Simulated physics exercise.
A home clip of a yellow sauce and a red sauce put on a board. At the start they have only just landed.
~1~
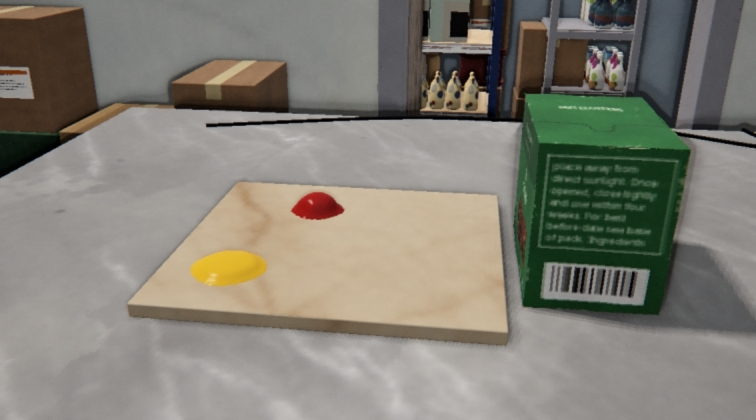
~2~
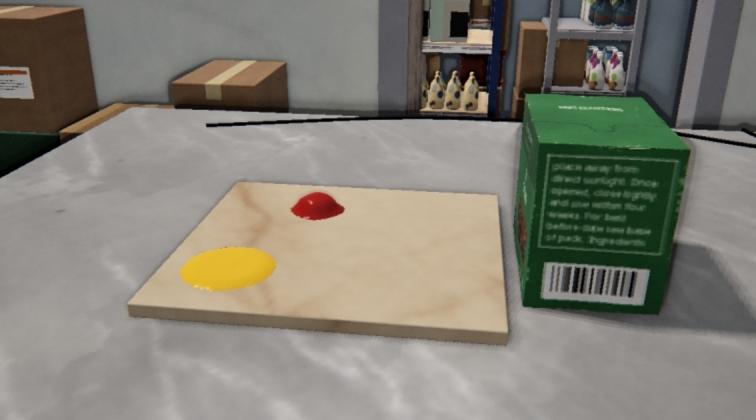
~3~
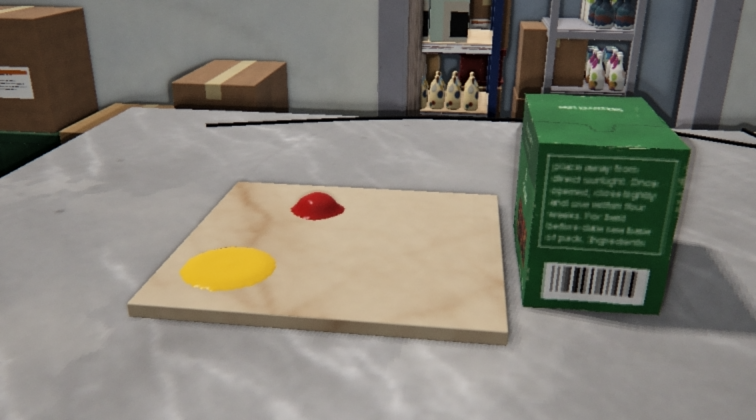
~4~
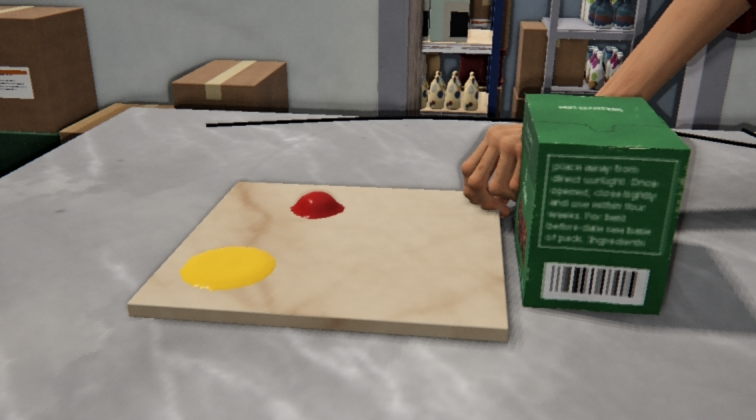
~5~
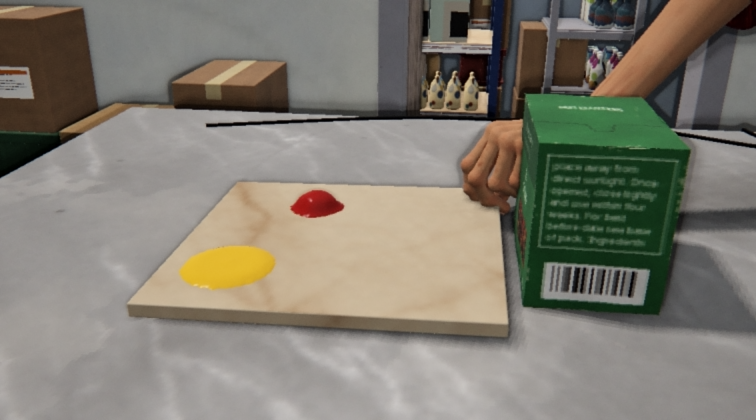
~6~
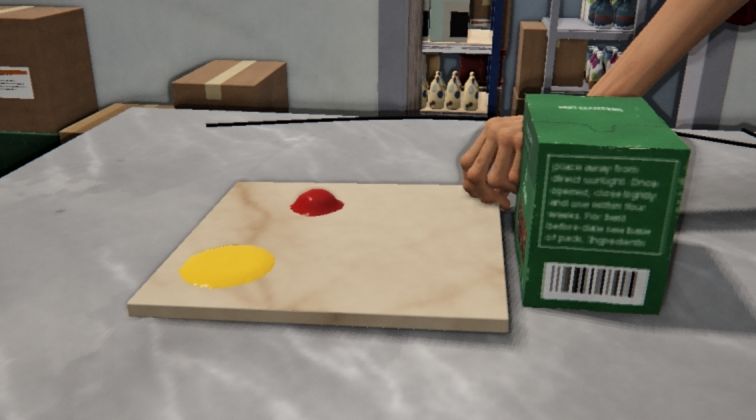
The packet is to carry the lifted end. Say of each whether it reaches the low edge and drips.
The yellow sauce drips off the end; the red sauce keeps clear of the edge.
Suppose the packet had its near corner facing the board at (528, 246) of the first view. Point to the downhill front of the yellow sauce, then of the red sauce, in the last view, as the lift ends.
About (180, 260) and (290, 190).
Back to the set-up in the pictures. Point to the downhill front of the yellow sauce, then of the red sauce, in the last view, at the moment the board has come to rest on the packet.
About (156, 262) and (274, 168).
Next, slope about 32°; the yellow sauce is dripping off the low end; the red sauce has not moved.
After that, the yellow sauce is dripping off the low end; the red sauce has not moved.
Finally, slope about 32°; the yellow sauce is dripping off the low end; the red sauce has not moved.
